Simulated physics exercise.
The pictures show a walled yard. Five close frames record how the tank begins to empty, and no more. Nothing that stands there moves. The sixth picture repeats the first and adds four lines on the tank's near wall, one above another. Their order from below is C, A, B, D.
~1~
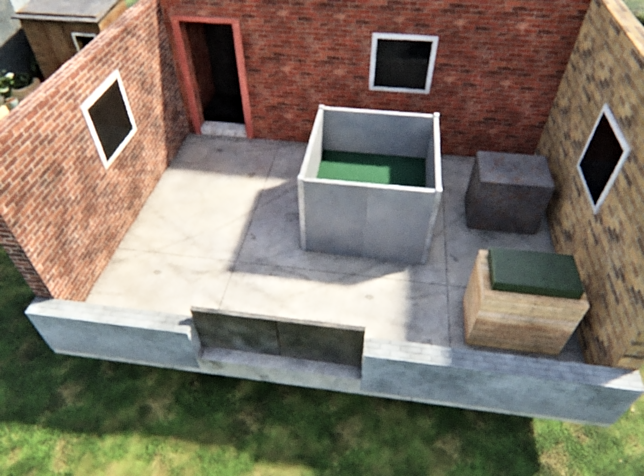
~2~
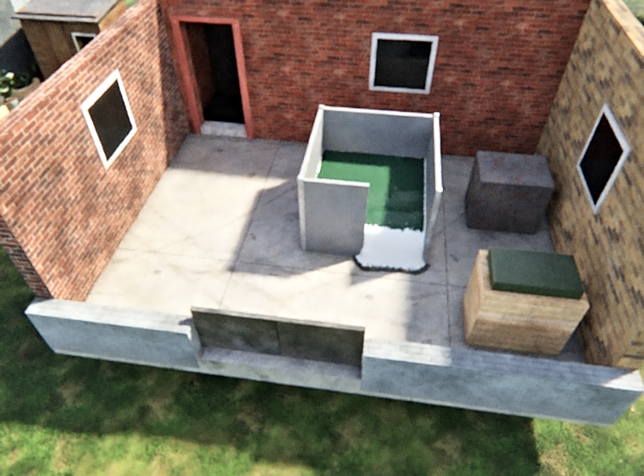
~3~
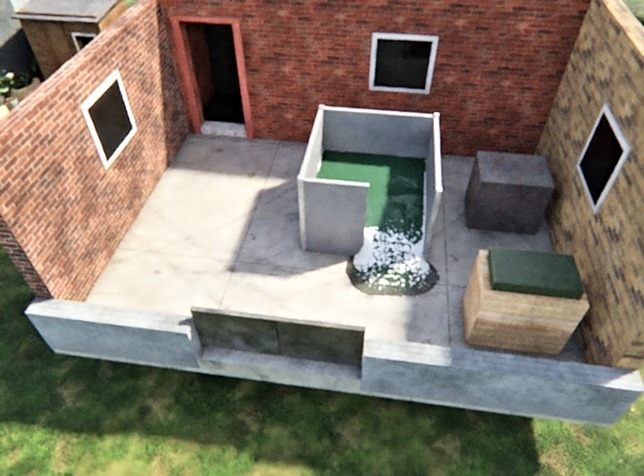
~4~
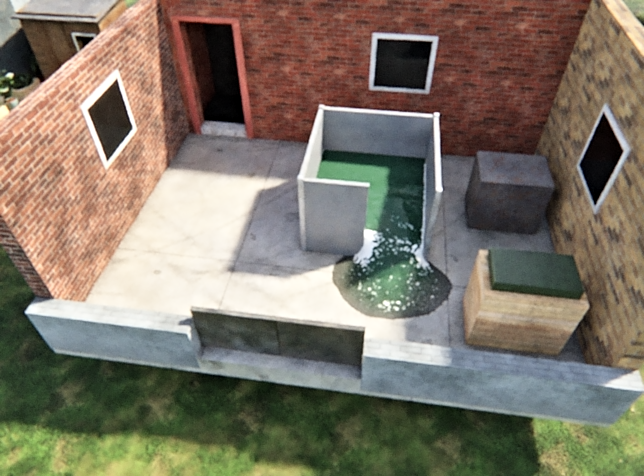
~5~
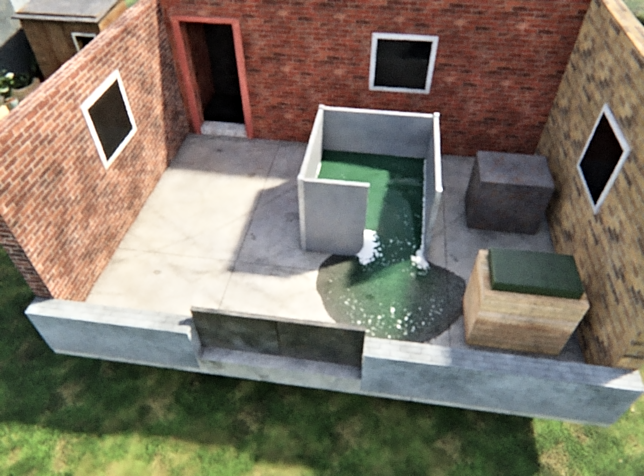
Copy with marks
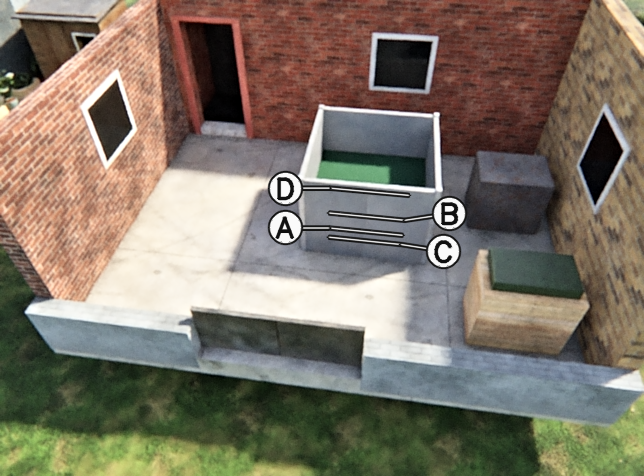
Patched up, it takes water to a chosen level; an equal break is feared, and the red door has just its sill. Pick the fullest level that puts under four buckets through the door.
B will do.
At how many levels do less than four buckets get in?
Three.
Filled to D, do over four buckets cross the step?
Yes, that goes wrong.
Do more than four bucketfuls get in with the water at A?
No.
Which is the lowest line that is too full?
Line D.
In white, A at (365, 231); B at (366, 216); C at (364, 240); D at (368, 191); from the bottom up C, A, B, D.
For line A, nothing gets over.
For line B, a splash gets over, under a bucket.
For line C, nothing gets over.
For line D, about 14 bucketfuls get in.
